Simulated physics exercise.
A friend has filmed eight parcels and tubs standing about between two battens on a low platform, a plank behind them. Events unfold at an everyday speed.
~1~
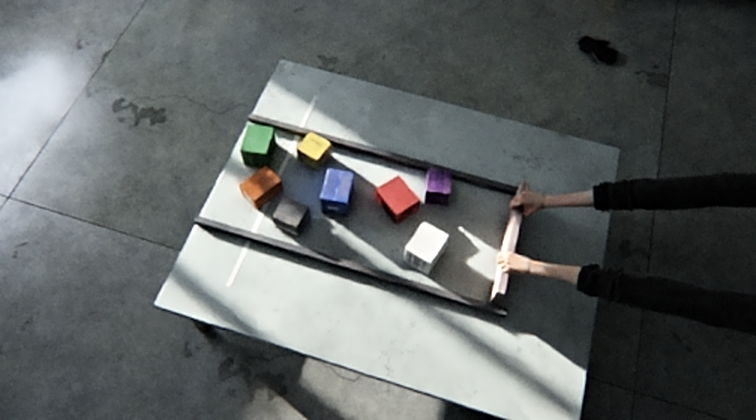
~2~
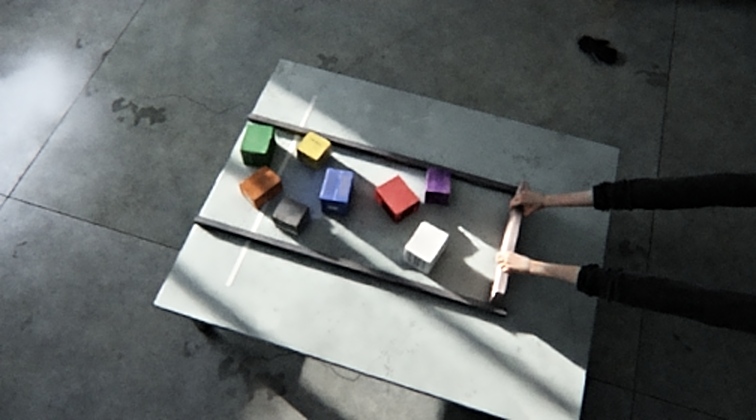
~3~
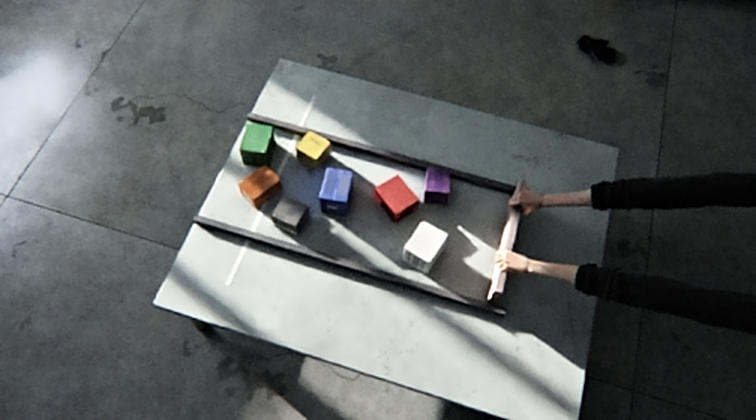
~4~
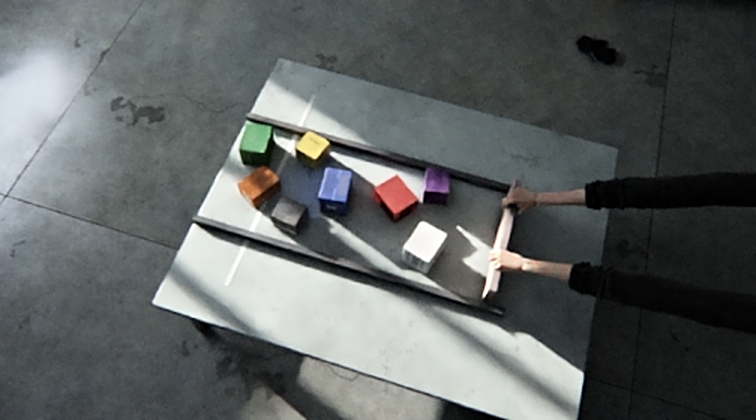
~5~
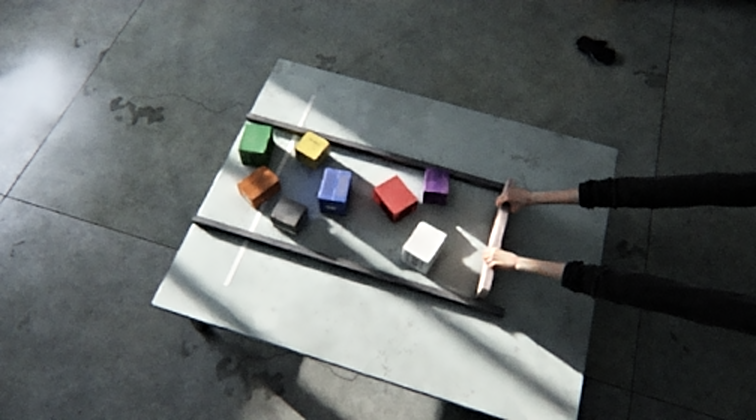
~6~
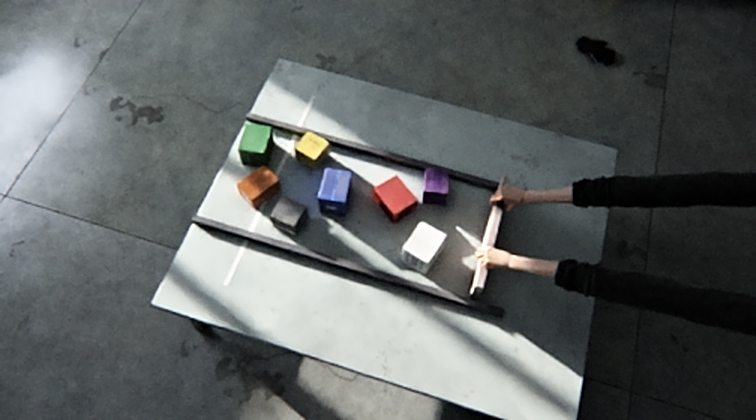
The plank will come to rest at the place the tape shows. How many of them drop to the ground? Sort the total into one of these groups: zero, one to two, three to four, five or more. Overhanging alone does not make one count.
It goes in the group one to two.
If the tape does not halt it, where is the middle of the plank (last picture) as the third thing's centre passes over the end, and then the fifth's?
I'd put the first at about (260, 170) and the next at about (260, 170).
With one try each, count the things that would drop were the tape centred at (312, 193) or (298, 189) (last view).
Down on the ground: 0 and 0.
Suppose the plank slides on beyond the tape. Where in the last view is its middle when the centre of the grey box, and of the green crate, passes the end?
First it's close to (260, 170), next close to (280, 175).
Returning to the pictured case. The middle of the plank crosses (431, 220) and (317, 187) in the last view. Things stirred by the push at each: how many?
Respectively 2 and 7.
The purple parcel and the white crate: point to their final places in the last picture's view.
Okay, so first (280, 135), and next (247, 198).
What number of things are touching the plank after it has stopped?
It ends up touching 3.
Soon after, none off yet; green crate at rest near (257, 146); orange parcel at rest near (259, 187); yellow box at rest near (312, 151).
After that, none off yet; green crate at rest near (256, 146); orange parcel displaced a little near (240, 190); yellow box displaced about its own width near (289, 142).
In the end, the number that fall off is one or two; gone, orange parcel and green crate.
